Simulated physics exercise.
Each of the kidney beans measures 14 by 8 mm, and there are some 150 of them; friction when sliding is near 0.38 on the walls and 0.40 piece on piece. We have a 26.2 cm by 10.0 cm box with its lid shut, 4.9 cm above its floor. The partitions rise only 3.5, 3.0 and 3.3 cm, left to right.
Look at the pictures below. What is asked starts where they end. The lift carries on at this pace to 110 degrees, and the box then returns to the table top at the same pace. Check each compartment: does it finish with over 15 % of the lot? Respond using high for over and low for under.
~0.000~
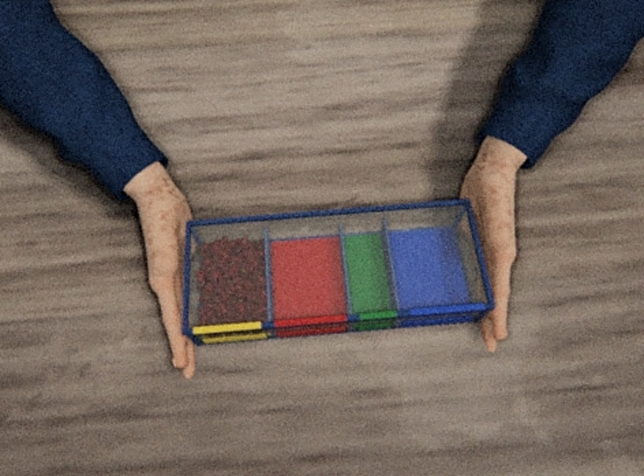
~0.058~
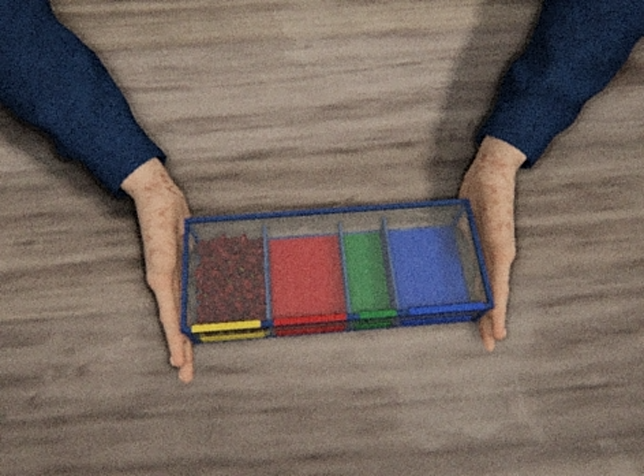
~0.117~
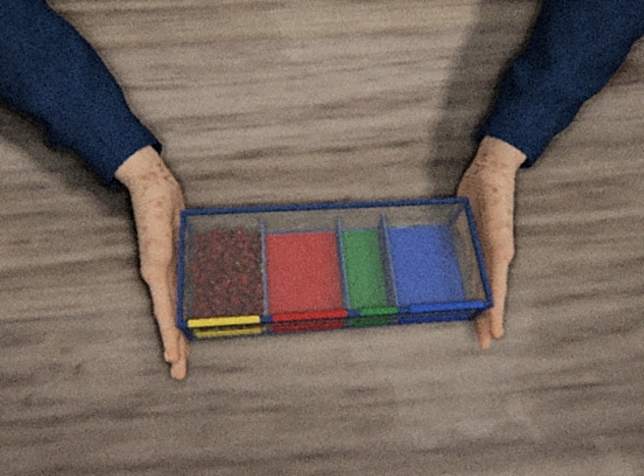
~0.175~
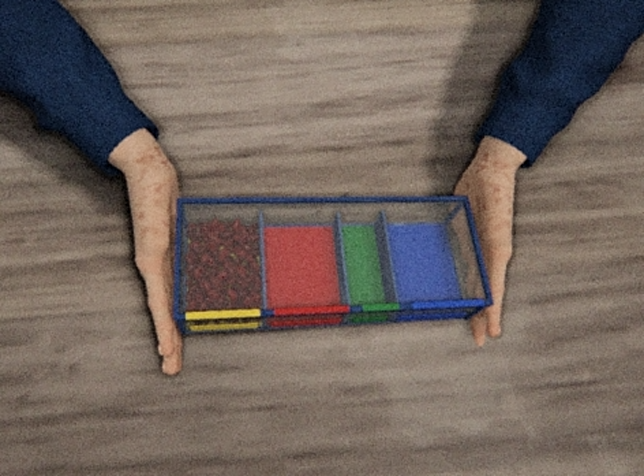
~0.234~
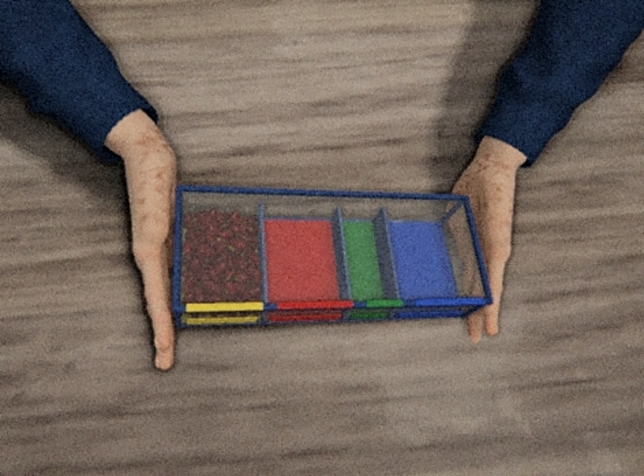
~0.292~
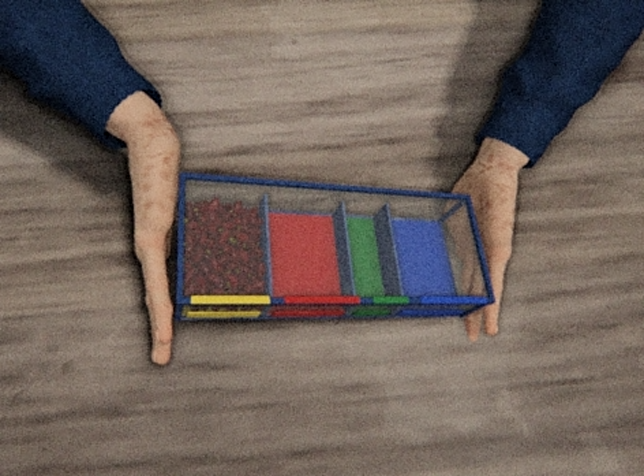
Red compartment low, blue compartment high, green compartment low, yellow compartment high.
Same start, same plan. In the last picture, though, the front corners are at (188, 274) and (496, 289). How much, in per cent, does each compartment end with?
That leaves red with 5 percent, blue with 20, green with 0 and yellow with 75 percent.
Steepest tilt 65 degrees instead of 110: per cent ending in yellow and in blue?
In per cent, yellow gets 85 and blue gets 0.
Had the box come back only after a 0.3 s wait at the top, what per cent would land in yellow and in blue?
Result - yellow: 55 %, blue: 40 %.
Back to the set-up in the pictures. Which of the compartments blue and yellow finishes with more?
I'd say the yellow side has more in it.
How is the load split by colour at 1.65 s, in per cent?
Red = 5, blue = 25, green = 5, yellow = 70 (per cent).
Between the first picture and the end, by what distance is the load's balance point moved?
It shifts some 9.0 cm.
After 1.65 s, tilt 110 degrees; red 5 %, blue 25 %, green 5 %, yellow 70 %.
After 2.56 s, tilt 50 degrees; blue 35 %, yellow 60 %.
After 3.46 s, tilt 0 degrees; red 5 %, blue 35 %, yellow 55 %.
At rest (4.1 s), red 5 %, blue 35 %, green 0 %, yellow 55 %.
